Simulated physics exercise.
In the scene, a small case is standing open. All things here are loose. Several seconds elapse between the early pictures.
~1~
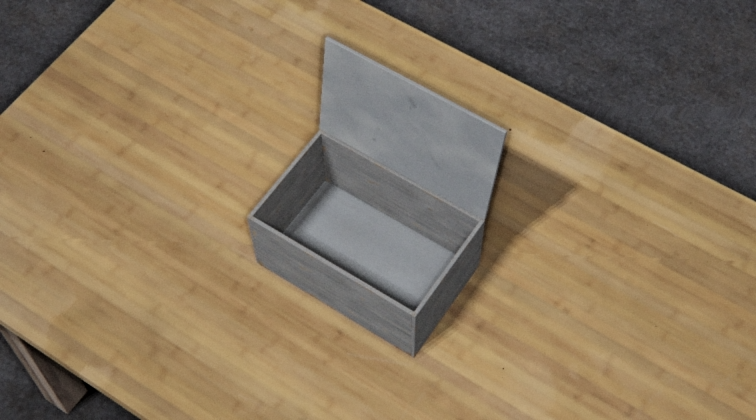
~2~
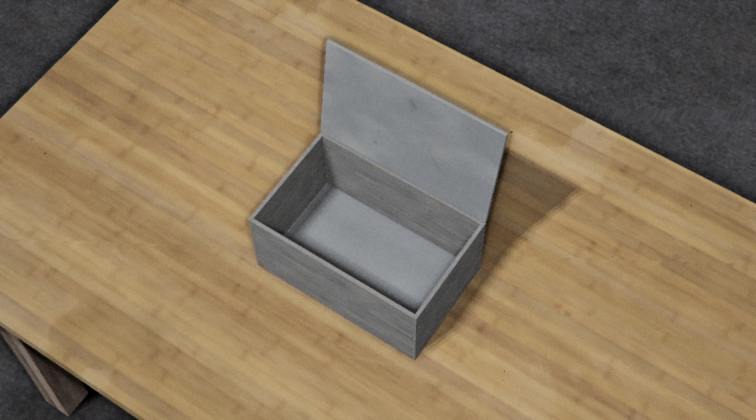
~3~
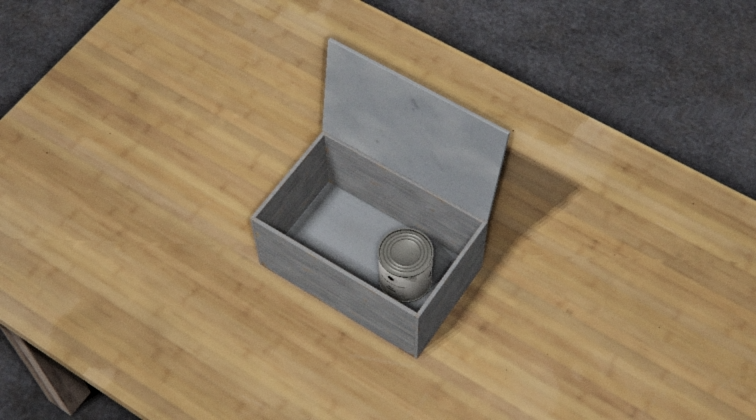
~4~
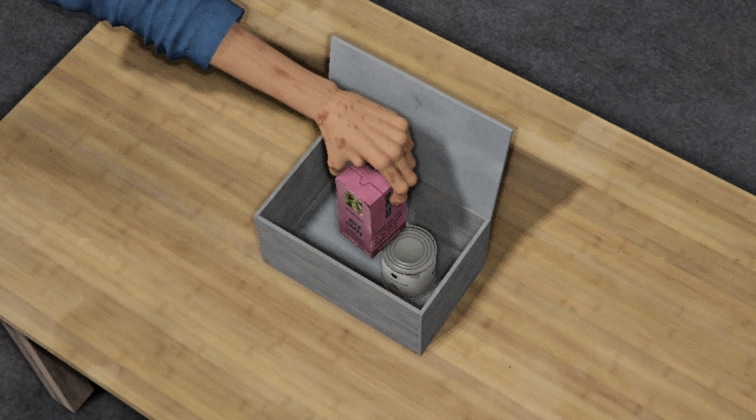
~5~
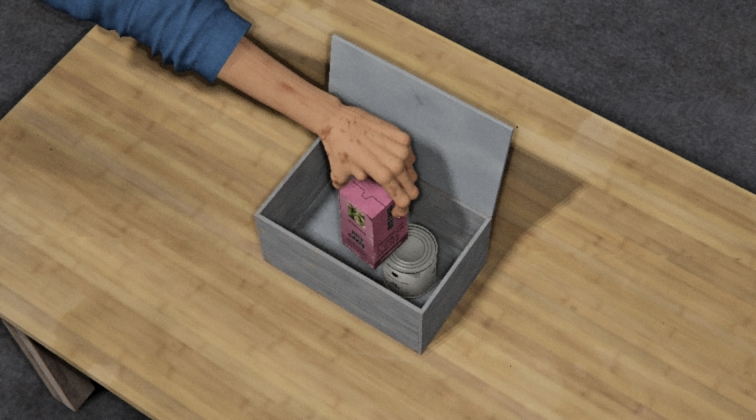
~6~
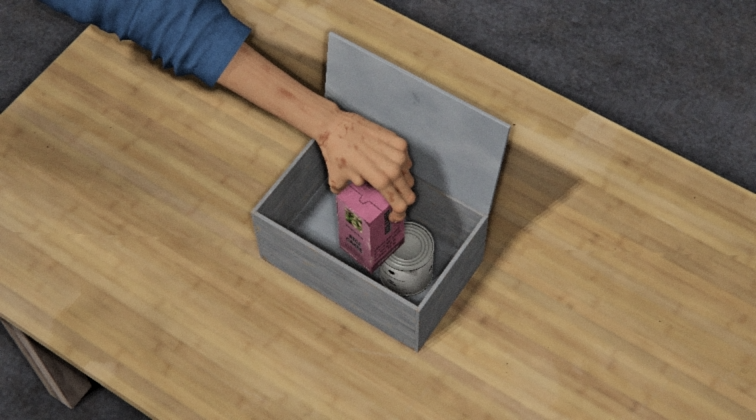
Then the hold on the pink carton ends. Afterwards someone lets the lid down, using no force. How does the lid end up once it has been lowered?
Fully shut.
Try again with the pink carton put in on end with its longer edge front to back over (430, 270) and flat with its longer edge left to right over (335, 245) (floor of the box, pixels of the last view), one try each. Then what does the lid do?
The lid stays partly open the first time and goes all the way down the second time.
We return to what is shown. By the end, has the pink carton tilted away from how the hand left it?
By the end it has leaned over.
Then, 0.90 s on from there, lid starting down; pink carton on its side near (341, 228).
Then, 1.80 s on from there, lid 46° above the rim; pink carton on its side near (341, 228).
In the end, lid shut; toppled in the box, pink carton; white tin unmoved. At the end, from the last picture's camera, pink carton near (341, 228).
